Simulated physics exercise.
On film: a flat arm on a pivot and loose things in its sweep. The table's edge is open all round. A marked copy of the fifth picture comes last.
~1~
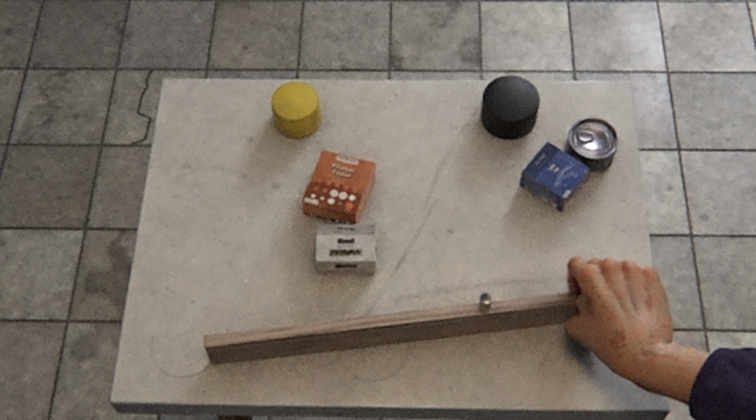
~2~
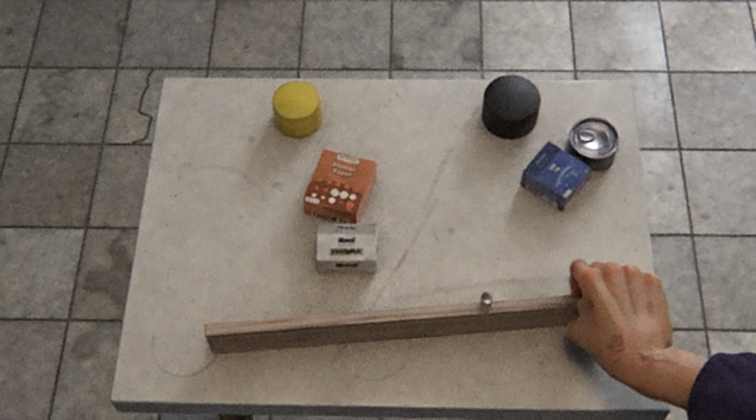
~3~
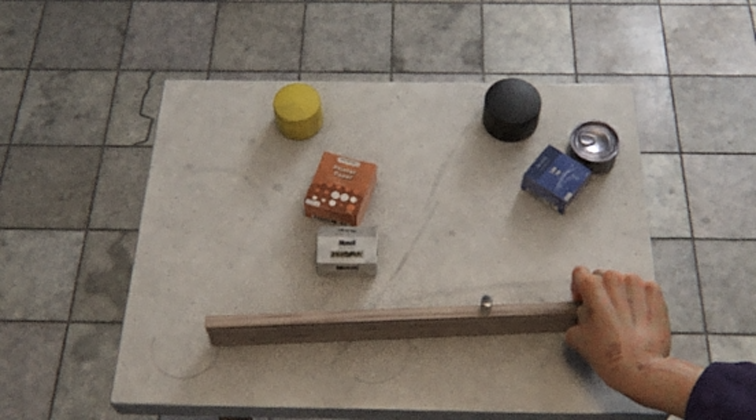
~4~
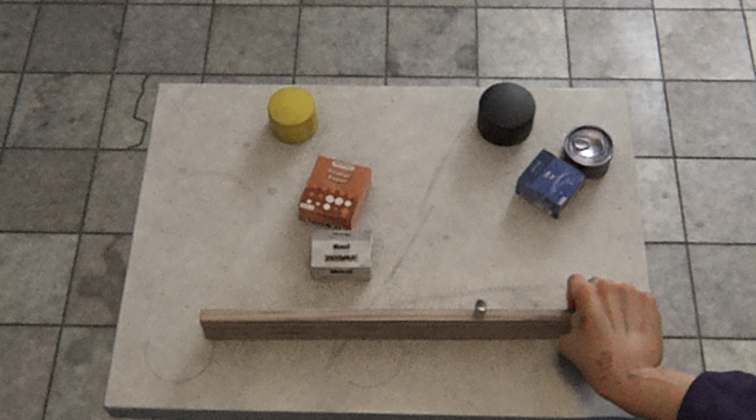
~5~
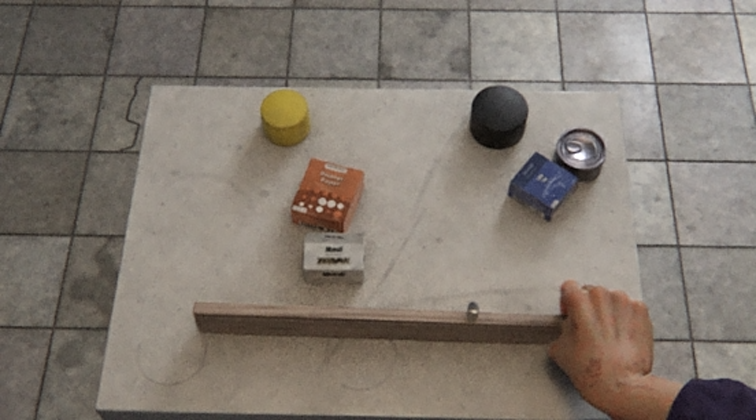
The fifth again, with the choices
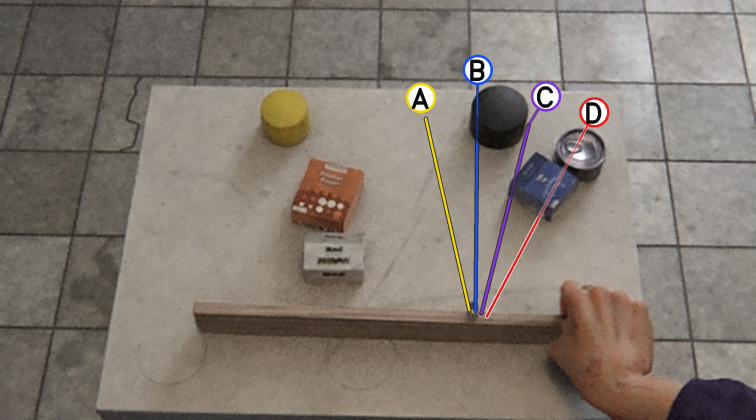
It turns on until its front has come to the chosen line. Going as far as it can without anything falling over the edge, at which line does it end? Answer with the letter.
C.
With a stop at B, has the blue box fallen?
No.
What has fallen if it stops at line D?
The grey tin.
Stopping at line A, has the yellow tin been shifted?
No.
On the marked copy, A at (446, 209); B at (477, 208); C at (506, 214); D at (535, 225).
Following C. Soon after the start, arm (360, 236); orange box (341, 175); white packet (372, 228).
Later, arm (435, 195); orange box (444, 132); white packet (457, 199).
In the end, arm (503, 196); black tin (606, 113); grey tin (603, 161); nothing has fallen.
As for the rest, A is safe but short; B is safe but short; D drops the grey tin.
